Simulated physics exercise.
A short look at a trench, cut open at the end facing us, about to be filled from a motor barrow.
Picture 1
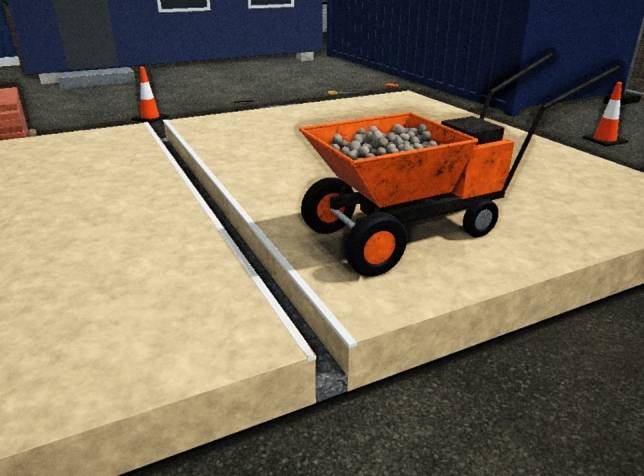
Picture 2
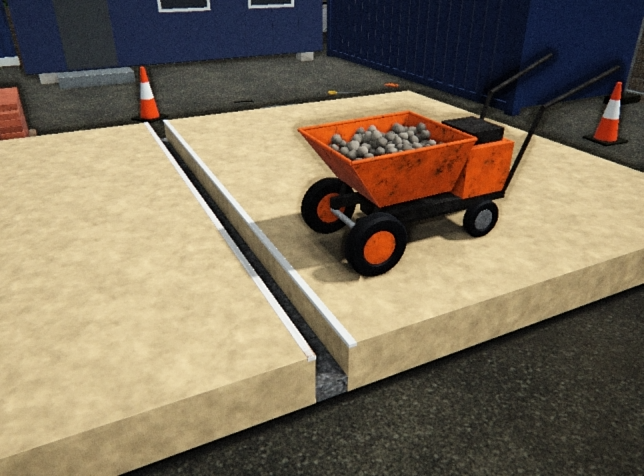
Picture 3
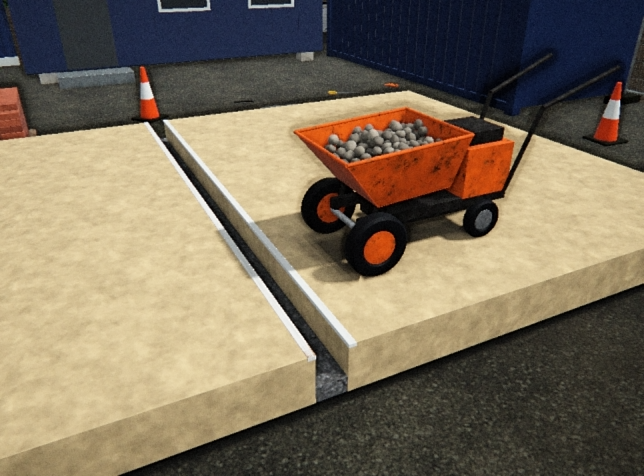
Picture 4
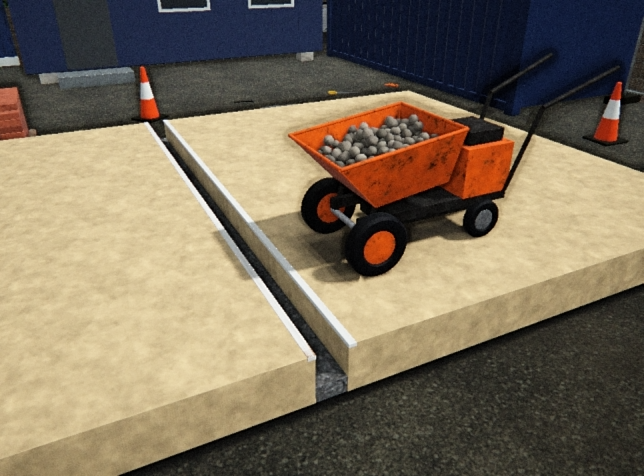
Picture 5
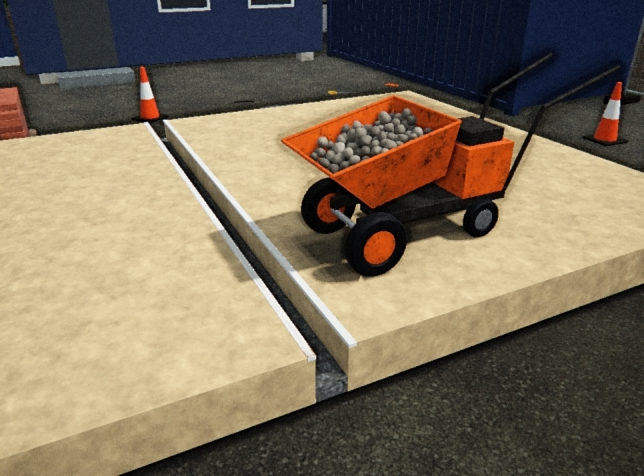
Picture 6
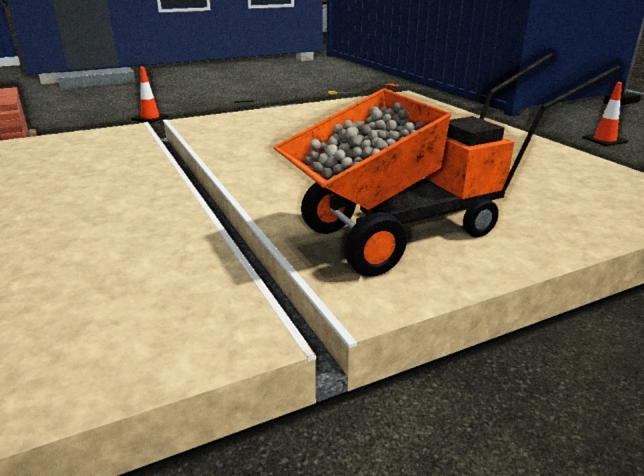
An orange skip on a black-wheeled motor barrow, loaded with grey pebbles, starts level and tips gradually forward to the left, its rear rising and the pebbles shifting slightly, while the wheels stay put. The barrow stands right of a narrow, white-edged trench cut through a pale, sandy-coloured slab, with two orange-and-white cones behind. The still camera looks down across a dark yard towards blue buildings.
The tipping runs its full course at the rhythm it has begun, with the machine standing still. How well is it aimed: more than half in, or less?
The trench ends with under half of it.
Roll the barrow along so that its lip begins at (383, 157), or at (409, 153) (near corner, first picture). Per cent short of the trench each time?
Near 0 % and 20 %.
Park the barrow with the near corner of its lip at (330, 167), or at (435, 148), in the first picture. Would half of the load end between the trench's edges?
At the first place under half, at the second less than half.
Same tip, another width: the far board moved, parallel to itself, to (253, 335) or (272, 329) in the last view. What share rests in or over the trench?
Roughly 90 per cent, and 60 per cent.
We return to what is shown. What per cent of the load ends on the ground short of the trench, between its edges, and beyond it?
In per cent, short 0, between 15 and beyond 65.
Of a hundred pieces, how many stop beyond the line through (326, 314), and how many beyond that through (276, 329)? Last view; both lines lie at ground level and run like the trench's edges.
The first gives 80 %, the second 50 %.
Soon after the last picture, skip tipped steeply; all in the skip.
A little later, skip tipped right over; about two thirds in the skip; a stray few in or heaped over the trench; about a third beyond it; a stray few falling.
Later still, skip tipped right over; about a quarter in the skip; a small part in or heaped over the trench; about two thirds beyond it.
By the end, skip tipped right over; about a quarter in the skip; a small part in or heaped over the trench; about two thirds beyond it.
